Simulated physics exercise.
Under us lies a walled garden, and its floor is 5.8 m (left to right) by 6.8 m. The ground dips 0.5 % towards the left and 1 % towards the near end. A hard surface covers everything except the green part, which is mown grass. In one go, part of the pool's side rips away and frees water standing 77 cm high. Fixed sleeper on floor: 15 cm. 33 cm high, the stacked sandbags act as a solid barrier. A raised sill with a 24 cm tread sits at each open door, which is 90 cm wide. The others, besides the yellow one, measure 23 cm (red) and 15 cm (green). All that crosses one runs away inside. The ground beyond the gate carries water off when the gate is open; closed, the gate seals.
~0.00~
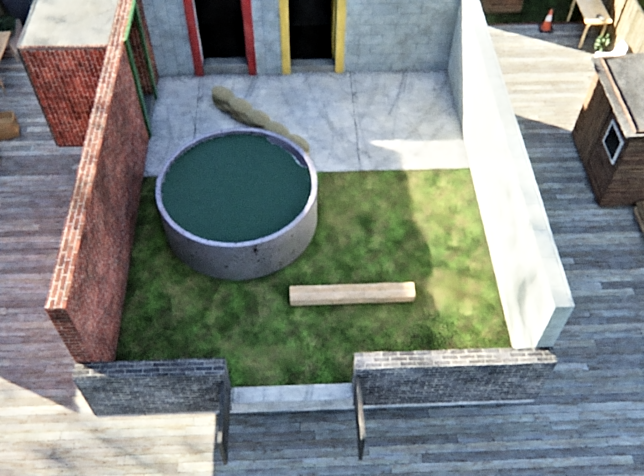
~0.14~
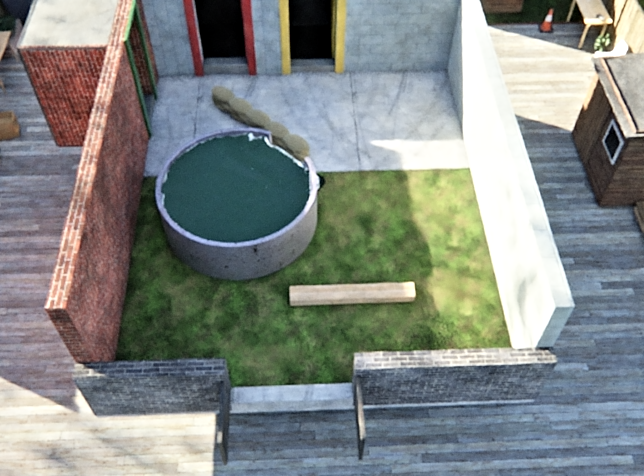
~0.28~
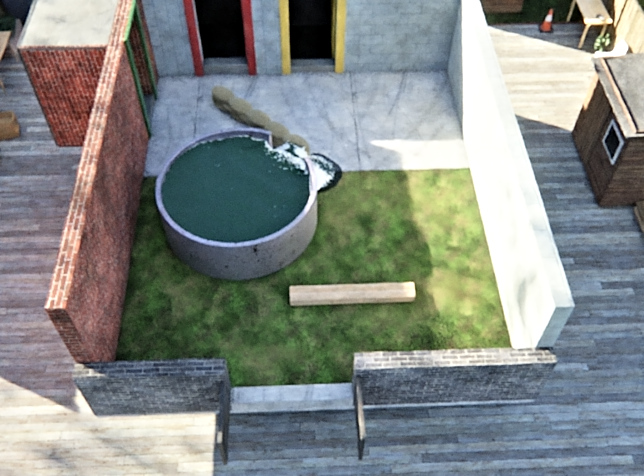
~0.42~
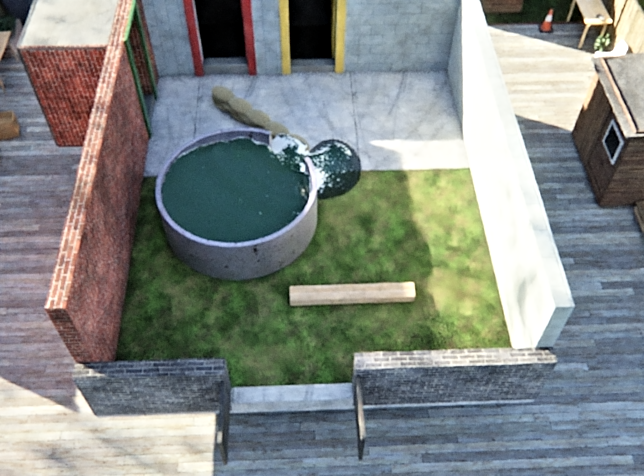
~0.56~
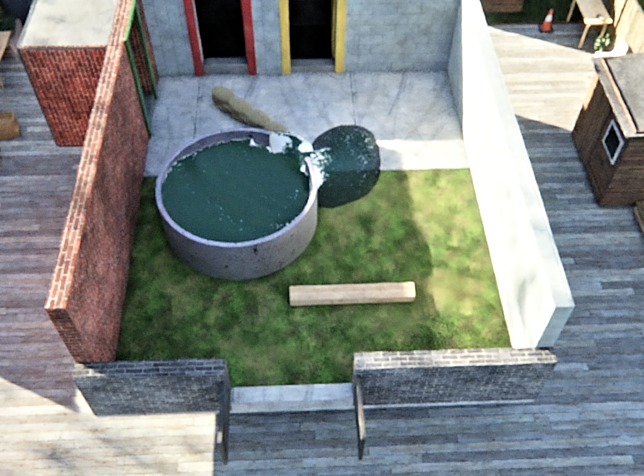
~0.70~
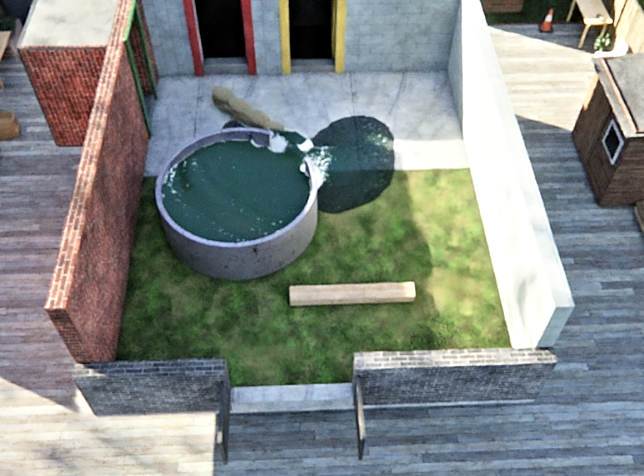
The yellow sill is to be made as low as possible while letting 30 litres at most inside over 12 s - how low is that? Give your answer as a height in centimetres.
It comes to about 7.5 cm.
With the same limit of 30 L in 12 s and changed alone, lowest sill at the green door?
I'd raise green to close to 12.5 cm.
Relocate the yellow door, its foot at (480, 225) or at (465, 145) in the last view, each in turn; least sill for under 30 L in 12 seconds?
You'd want roughly 5.5 cm there first, then roughly 19 cm.
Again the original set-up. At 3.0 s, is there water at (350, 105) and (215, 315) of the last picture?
Taking them as asked: Awash, then spared.
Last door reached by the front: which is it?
Answer: Red.
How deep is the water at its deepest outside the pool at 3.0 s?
Max depth: Around 39 cm.
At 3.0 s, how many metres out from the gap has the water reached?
4.2 metres.
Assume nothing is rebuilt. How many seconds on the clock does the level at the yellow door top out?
It peaks around 7.0 s.
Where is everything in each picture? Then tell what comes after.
The pool at (237, 186) is whole and still, 77 cm deep; the yellow door at (313, 30) is dry, in the first picture.
The front is at (318, 179), 0.4 m from the gap on the far side; 0.3 m2 of floor is wet, 77 cm left at the back, in the second picture.
The front is at (334, 166), 0.8 m from the gap on the far side; 0.7 m2 of floor is wet, 77 cm left at the back, in the third picture.
The gap is on the far side, the front 1.3 m out at (346, 146); the back of the pool holds 77 cm, in the fourth picture.
The gap is on the far side, the front 1.8 m out at (368, 134); the back of the pool holds 77 cm, in the fifth picture.
The gap is on the far side, the front 2.1 m out at (383, 127); the back of the pool holds 77 cm; the yellow door at (313, 30), 2.9 m from the gap, is still 1.5 m from the nearest water, in the sixth picture.
After 1.4 s water covers 35 % of the floor, deepest (53 cm) near (298, 169); it has not reached the yellow door.
After 3.0 s water covers 50 % of the floor, deepest (39 cm) near (298, 169); 7 cm at the yellow door, 0 litres in over its 15 cm sill.
After 12.0 s water covers 95 % of the floor, deepest (13 cm) near (518, 376); 10 cm at the yellow door, 1 litre in over its 15 cm sill.
At the yellow door as built, the water arrived by 1.9 s and peaked near 13 cm at 7.0 s.
Run again over the same 12 s with other heights there, 51 litres in over 6.5 cm, 14 litres over 9 cm. The limit of 30 litres is kept from about 7.5 cm up.
